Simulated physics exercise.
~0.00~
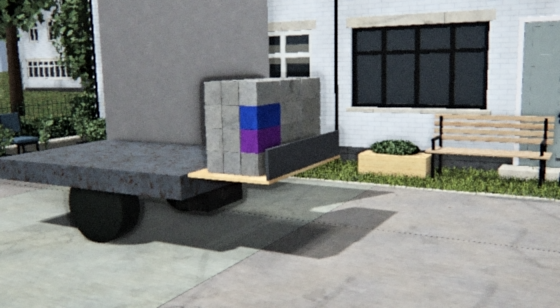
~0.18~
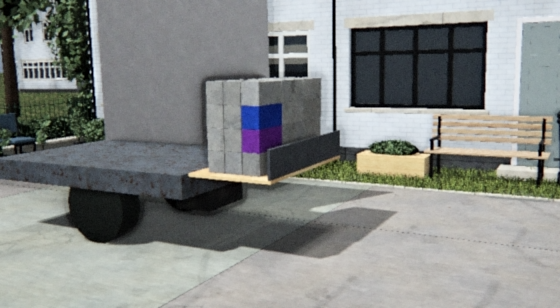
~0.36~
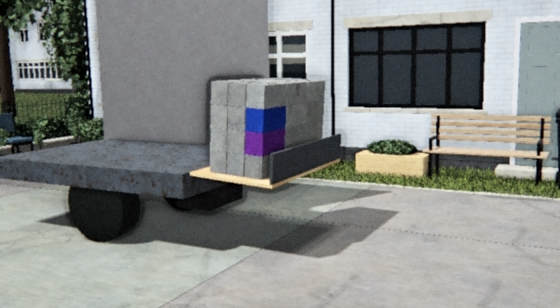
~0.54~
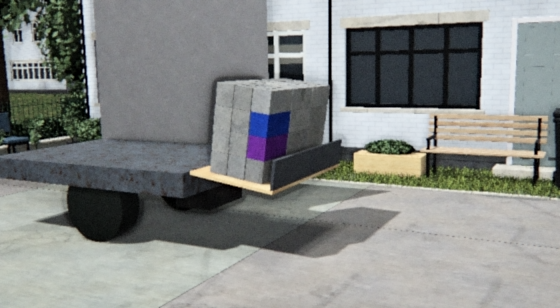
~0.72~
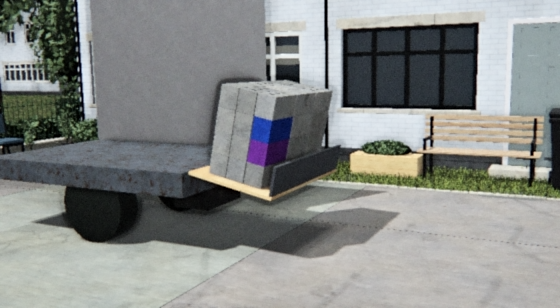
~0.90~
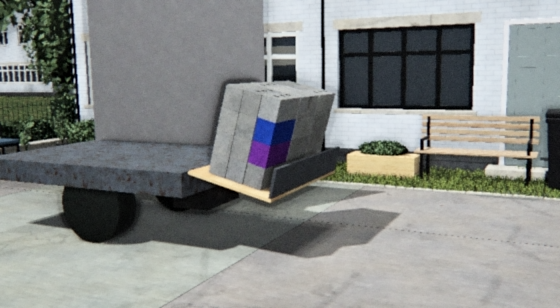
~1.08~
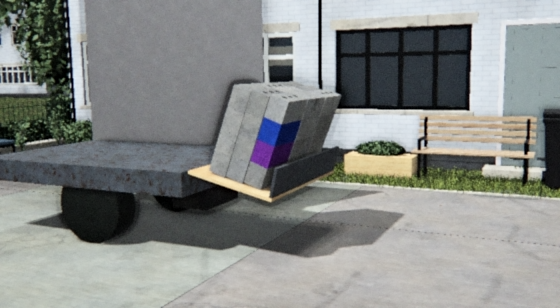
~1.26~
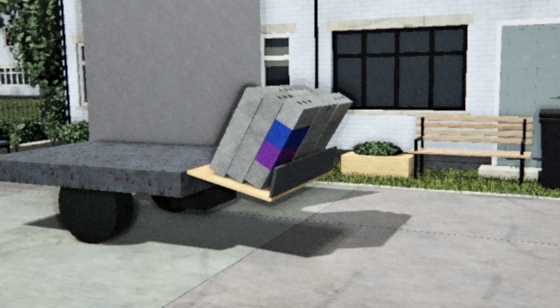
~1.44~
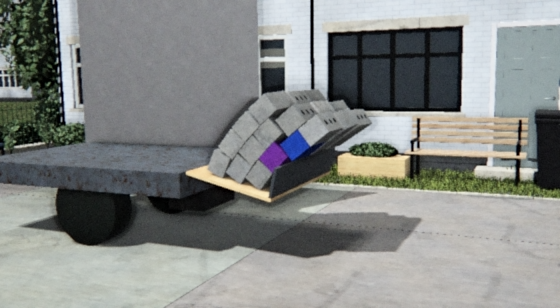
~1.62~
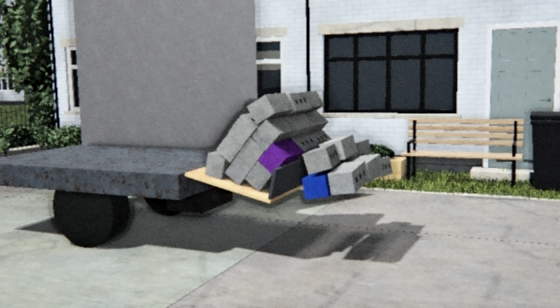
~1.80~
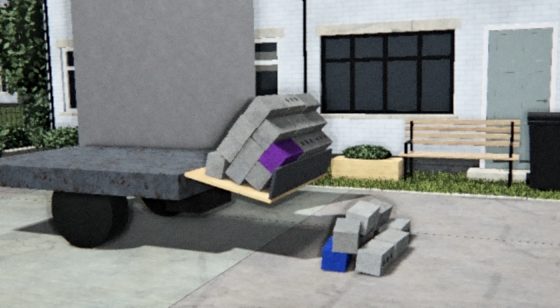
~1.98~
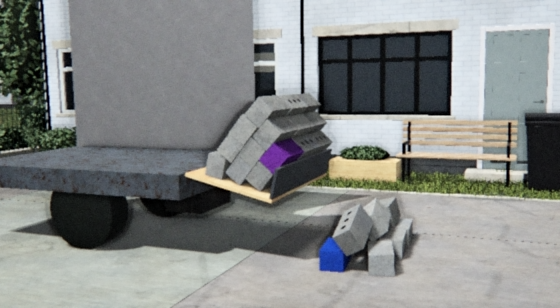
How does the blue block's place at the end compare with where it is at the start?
At the start the blue block is in the stack on the tail lift, just above the purple one. At the end it lies on the paving, lower down and further to the right, beside the other fallen blocks.
